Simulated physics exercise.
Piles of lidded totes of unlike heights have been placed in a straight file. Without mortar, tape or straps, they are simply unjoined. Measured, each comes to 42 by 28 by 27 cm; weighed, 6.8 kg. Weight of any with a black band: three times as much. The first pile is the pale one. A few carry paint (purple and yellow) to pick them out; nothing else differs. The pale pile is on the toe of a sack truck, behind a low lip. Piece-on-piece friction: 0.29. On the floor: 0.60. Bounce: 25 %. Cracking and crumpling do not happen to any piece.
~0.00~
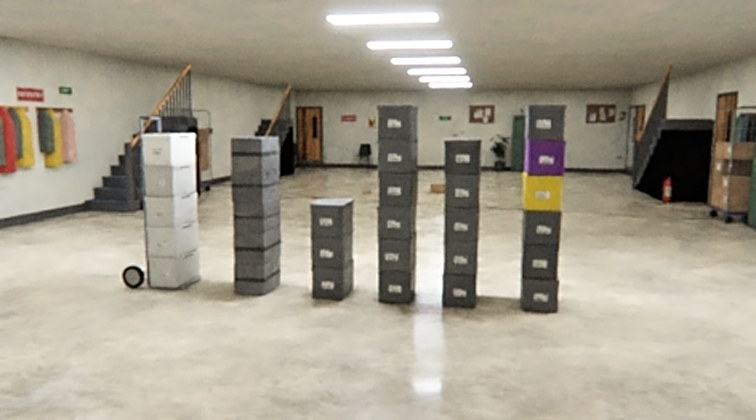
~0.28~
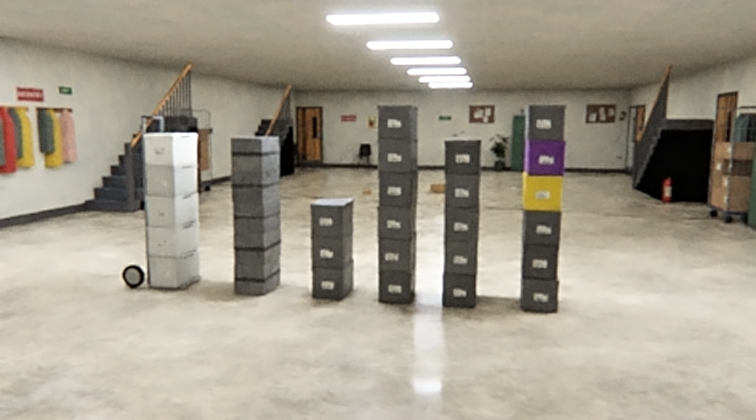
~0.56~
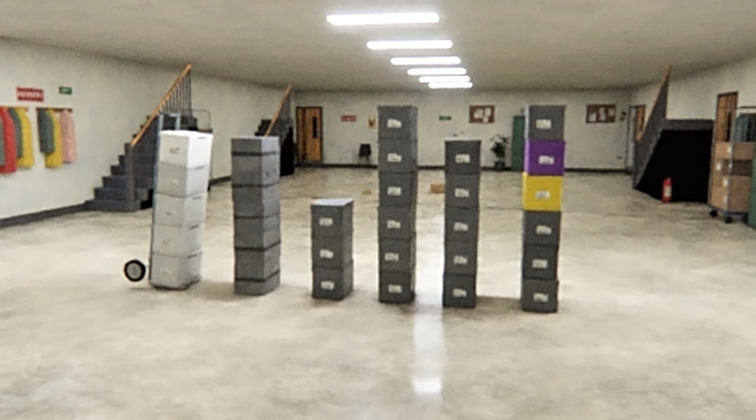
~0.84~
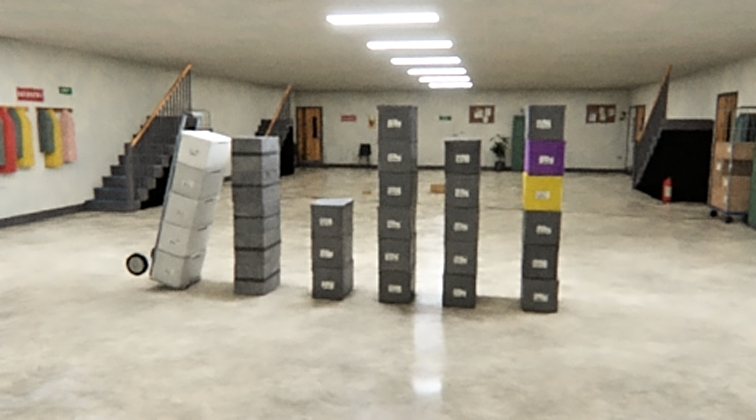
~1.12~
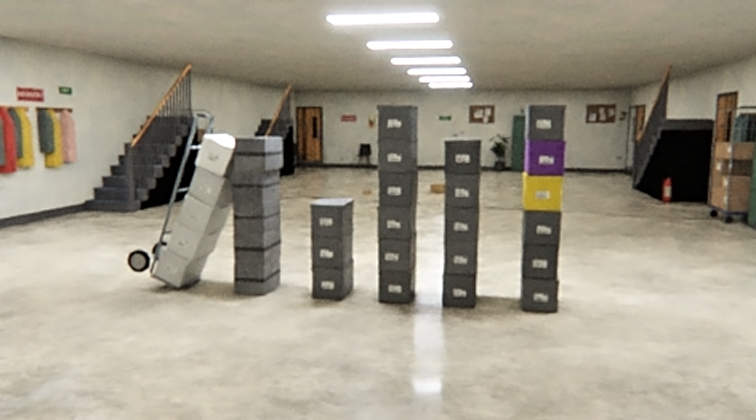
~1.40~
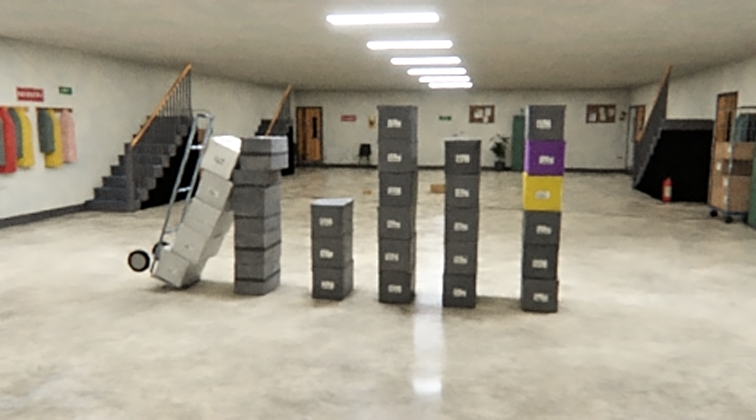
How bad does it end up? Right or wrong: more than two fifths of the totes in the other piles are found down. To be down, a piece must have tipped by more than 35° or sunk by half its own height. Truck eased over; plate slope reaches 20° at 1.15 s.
Wrong.
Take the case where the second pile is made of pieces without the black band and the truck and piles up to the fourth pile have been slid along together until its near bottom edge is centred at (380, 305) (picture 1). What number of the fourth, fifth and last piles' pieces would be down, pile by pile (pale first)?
Counts down - fourth: 5; fifth: 5; last: 6.
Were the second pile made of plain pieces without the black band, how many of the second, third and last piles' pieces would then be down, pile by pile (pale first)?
Second: 5; third: 1; last: 6.
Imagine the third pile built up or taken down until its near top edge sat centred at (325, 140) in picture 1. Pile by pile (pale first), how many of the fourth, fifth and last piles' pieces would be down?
Pile by pile that makes fourth 0, fifth 0, last 0.
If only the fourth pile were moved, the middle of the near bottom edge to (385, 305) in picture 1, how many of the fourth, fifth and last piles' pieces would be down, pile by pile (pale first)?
You'd end with the fourth pile at 0, the fifth at 0 and the last at 0 down.
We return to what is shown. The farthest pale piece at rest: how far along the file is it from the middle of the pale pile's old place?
Some 60 centimetres along the file.
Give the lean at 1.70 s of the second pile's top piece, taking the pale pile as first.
Lean: Near 0° off upright.
After 1.56 s, 0 of the pale pile down; none of the 25 other totes down, 1 disturbed.
At rest (2.2 s), 0 of the pale pile down; none of the 25 other totes down, 1 disturbed; yellow tote unmoved; purple tote unmoved. That is 0 per cent. As the last picture would show them, middles, yellow tote near (541, 191), purple tote near (544, 157).
